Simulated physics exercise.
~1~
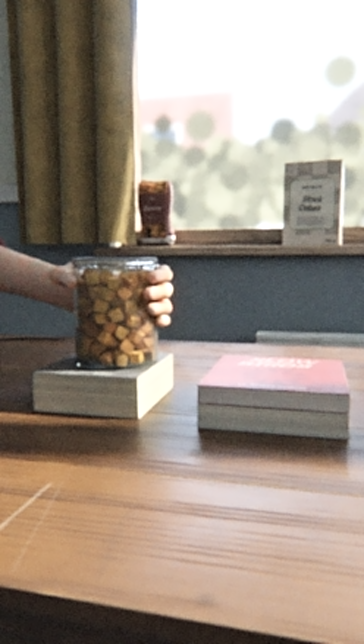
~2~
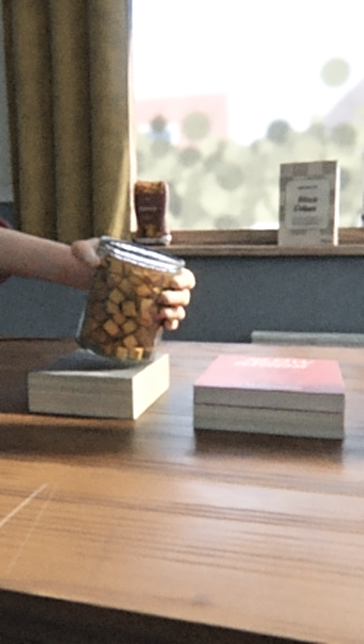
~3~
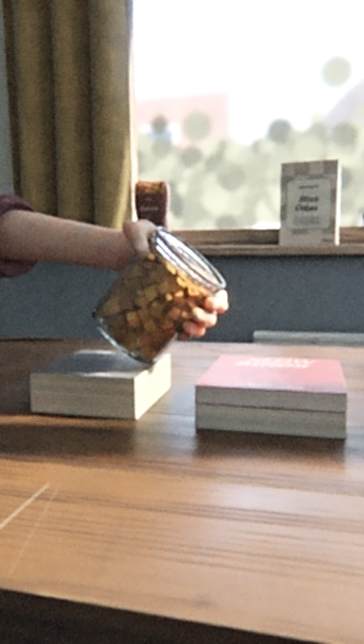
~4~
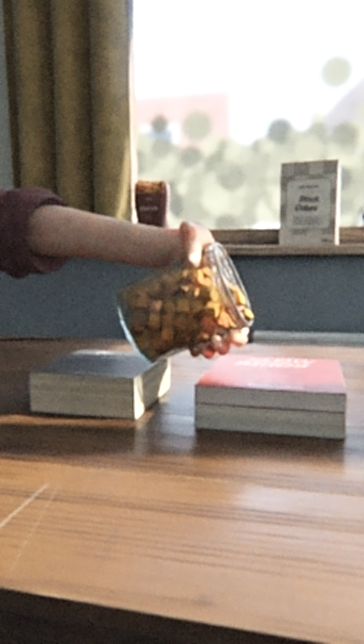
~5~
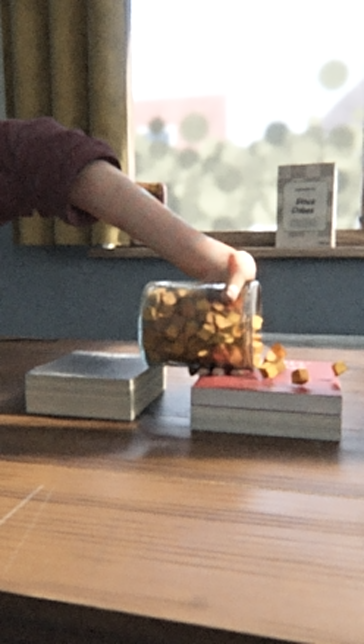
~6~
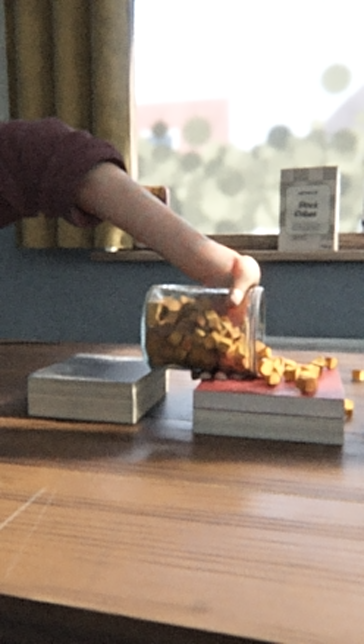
A hand tips a glass jar rightward onto a red book, spilling a few croutons out.
